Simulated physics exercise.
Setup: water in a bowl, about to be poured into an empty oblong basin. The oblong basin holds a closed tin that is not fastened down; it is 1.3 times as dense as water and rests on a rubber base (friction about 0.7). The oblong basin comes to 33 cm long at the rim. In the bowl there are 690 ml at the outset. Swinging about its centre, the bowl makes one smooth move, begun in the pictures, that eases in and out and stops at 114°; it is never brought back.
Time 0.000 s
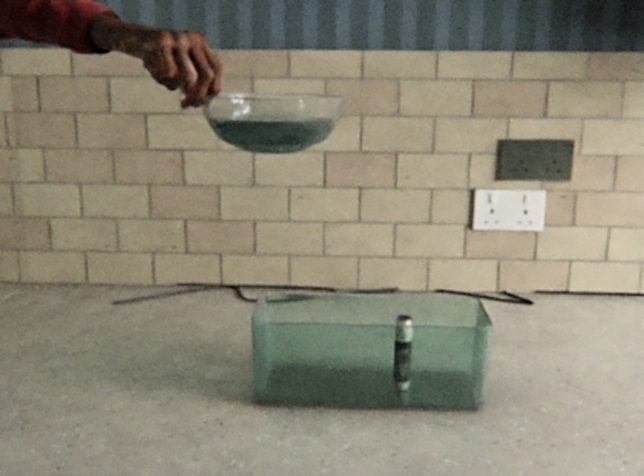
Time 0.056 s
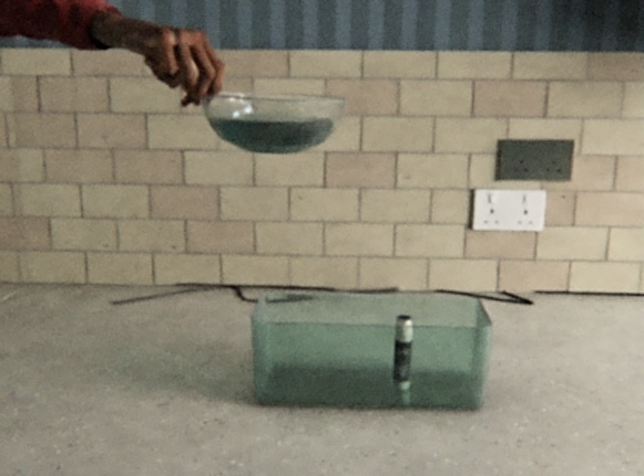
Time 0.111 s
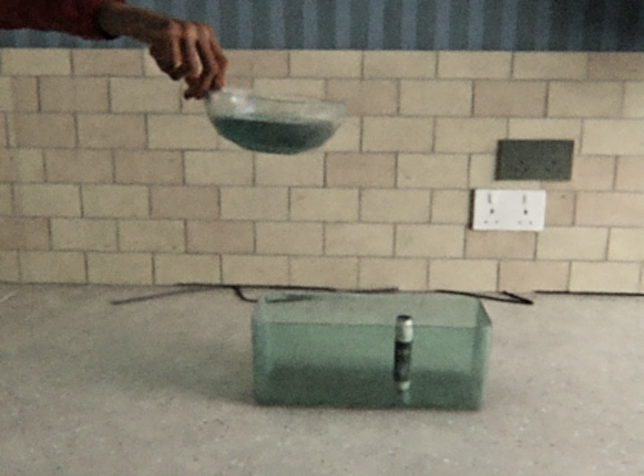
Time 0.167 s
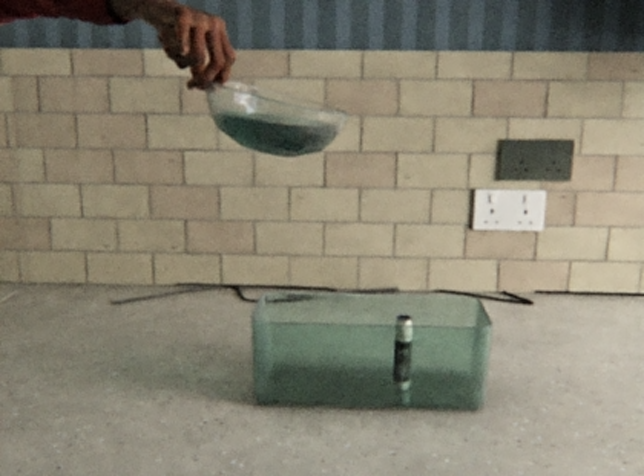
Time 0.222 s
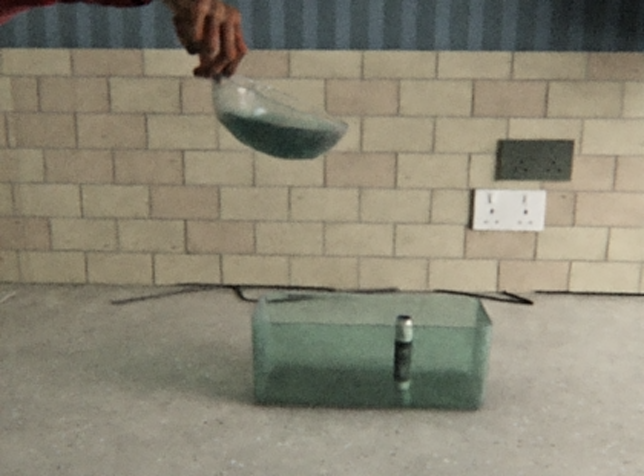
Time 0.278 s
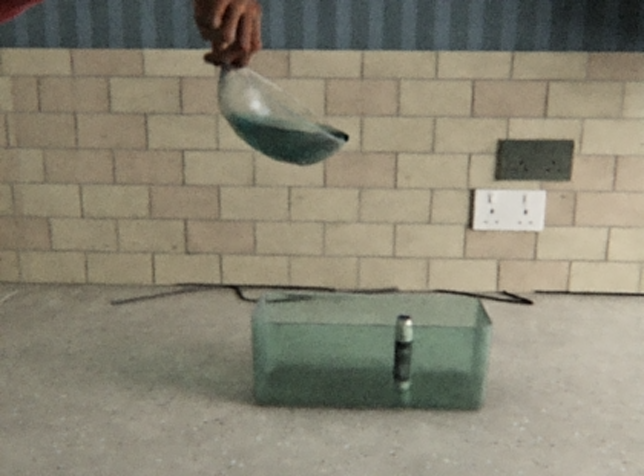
On a grey countertop against a cream brick-tiled wall, a clear oblong basin stands with a small upright tin inside it. Above it, a hand in a red sleeve holds a glass bowl of bluish-green water level, then steadily tilts it down to the right until the water reaches the lowered rim.
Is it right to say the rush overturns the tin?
Most probably it will lose its balance.
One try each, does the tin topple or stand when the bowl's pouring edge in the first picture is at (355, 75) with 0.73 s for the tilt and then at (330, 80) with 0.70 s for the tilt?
Try 1: Still standing; try 2: Tipped over.
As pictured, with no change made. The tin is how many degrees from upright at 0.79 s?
The tilt is near 5°.
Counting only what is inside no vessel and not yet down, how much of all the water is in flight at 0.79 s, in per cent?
I'd put it at about 4 per cent of the liquid.
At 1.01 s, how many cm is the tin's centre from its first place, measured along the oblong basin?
It has moved some 0 cm.
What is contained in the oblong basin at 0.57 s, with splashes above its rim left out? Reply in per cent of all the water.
About 26%.
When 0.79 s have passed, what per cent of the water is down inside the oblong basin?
Some 96 percent of the total.
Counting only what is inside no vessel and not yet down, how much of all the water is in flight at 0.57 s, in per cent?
Estimate: Some 70 % of the total.
By 0.57 s the tilt is 98° and 4 per cent is still to pour; the tin stands where it began.
By 0.79 s the tilt is 114° and 0 per cent is still to pour; the tin leans 5°.
By 1.01 s the tilt is 114° and 0 per cent is still to pour; the tin leans 18°.
By 1.26 s the tilt is 114° and 0 per cent is still to pour; the tin lies on its side.
At rest the tin lies on its side.
